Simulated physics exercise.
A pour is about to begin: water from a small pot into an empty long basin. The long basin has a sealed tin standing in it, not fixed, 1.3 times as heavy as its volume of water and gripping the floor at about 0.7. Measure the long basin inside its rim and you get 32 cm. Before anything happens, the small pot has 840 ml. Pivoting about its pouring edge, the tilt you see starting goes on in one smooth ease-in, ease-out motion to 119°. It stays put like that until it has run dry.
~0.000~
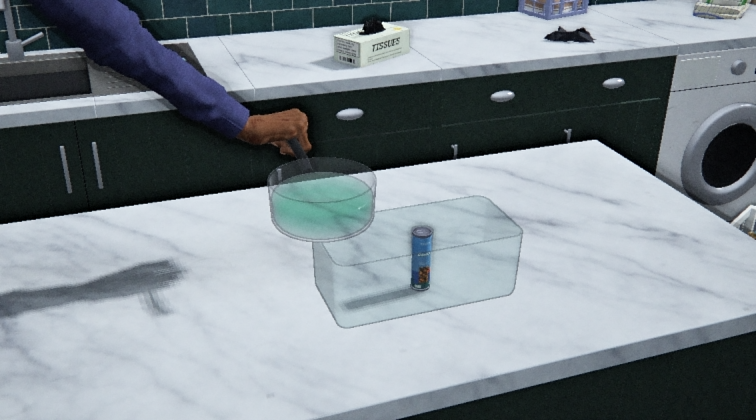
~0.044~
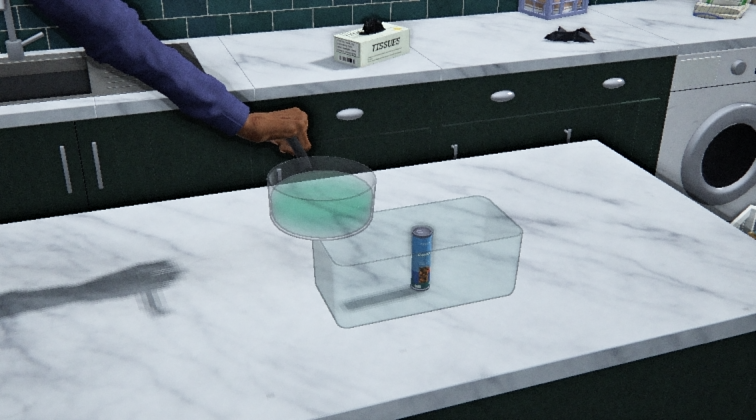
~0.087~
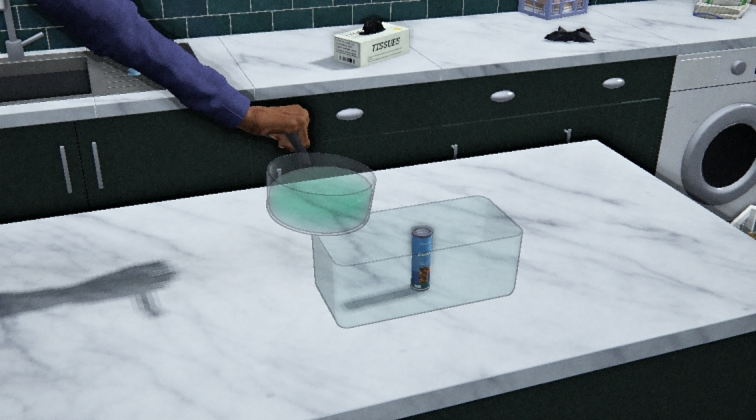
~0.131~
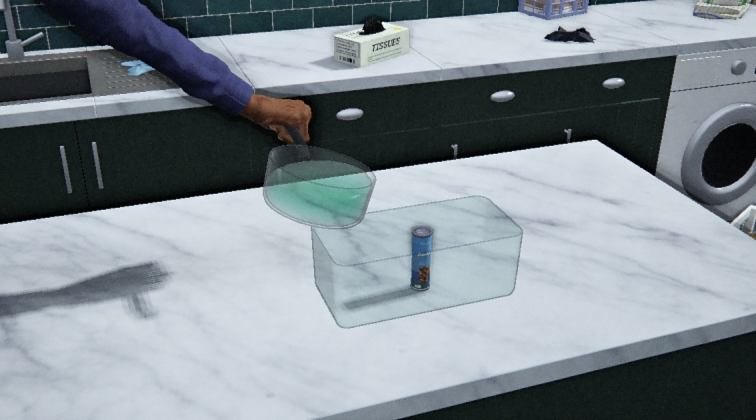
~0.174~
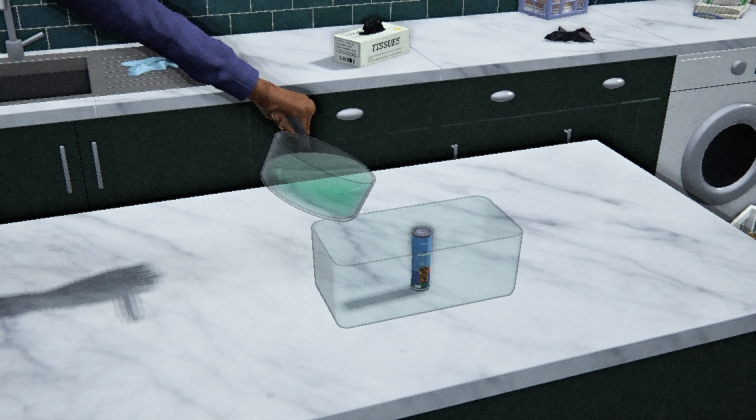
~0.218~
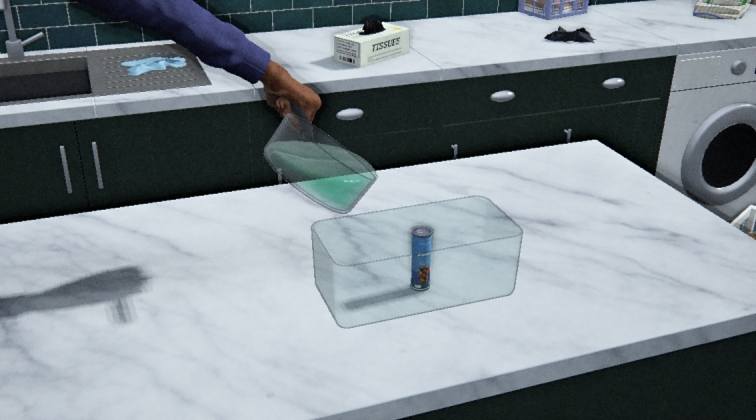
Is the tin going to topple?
It holds.
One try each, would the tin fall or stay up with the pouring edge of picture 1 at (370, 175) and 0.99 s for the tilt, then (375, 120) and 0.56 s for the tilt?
Run one: It does not tip. Run two: It does not tip.
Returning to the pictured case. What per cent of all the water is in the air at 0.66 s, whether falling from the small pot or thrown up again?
About 9 per cent.
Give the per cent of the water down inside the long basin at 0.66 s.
Roughly 90 per cent.
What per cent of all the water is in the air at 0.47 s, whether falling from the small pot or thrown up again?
It comes to about 66 percent.
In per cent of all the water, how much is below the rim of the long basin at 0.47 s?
Around 10 percent.
Then, 0.47 s in, the tilt is 112° and 24 per cent is still to pour; the tin stands where it began.
Then, 0.66 s in, the tilt is 119° and 1 per cent is still to pour; the tin stands where it began.
Then, 0.85 s in, the tilt is 119° and 1 per cent is still to pour; the tin stands where it began.
Then, 1.06 s in, the tilt is 119° and 1 per cent is still to pour; the tin stands where it began.
Finally, the tin stands where it began.
